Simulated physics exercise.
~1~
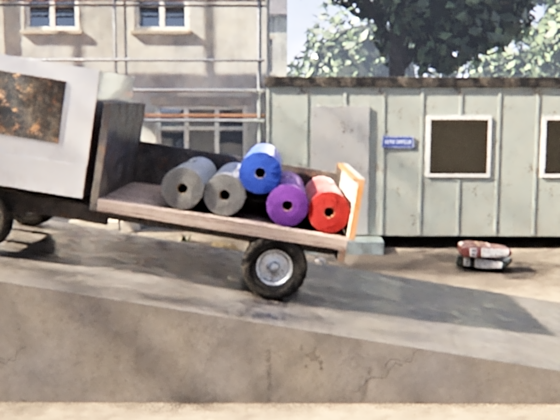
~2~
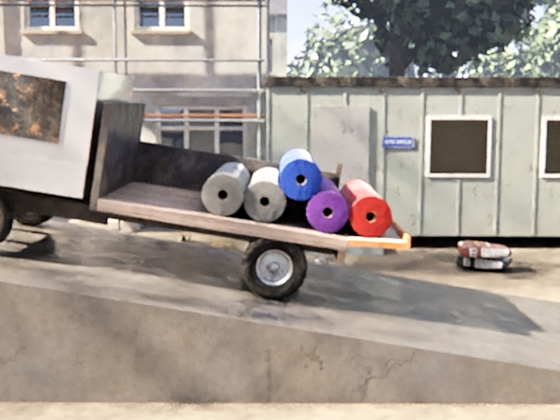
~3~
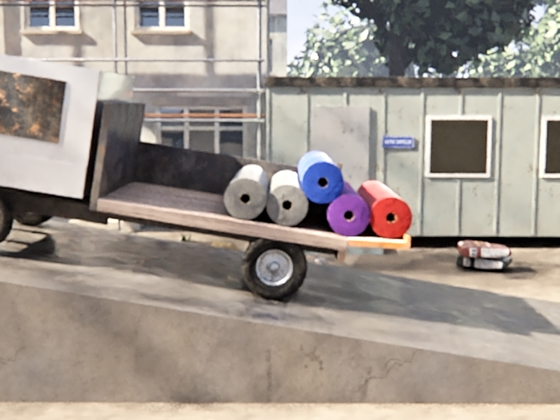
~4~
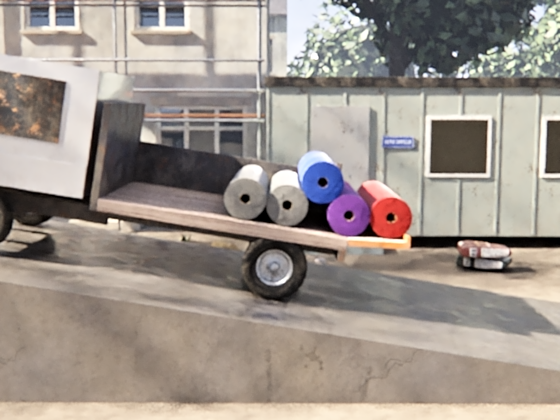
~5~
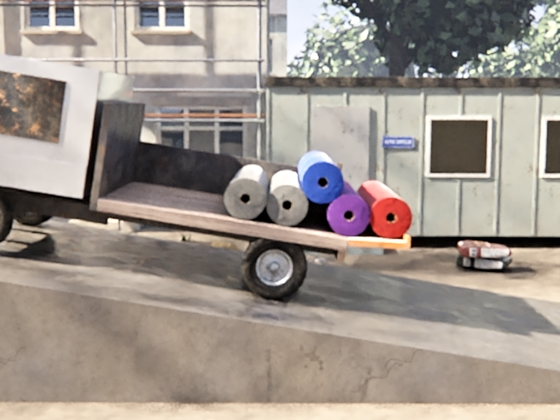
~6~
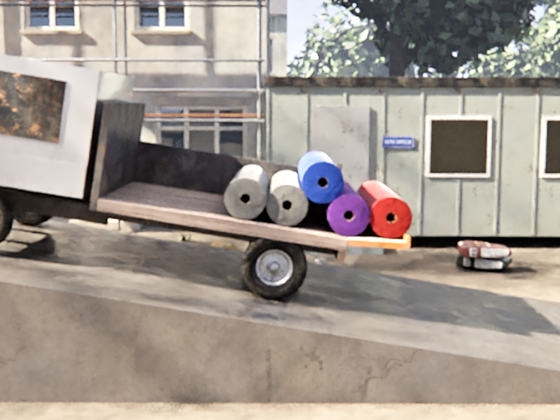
Pick-up on a slope with its tailgate dropping open, five coloured rolls shifting right and stopping, red resting on the lowered gate.
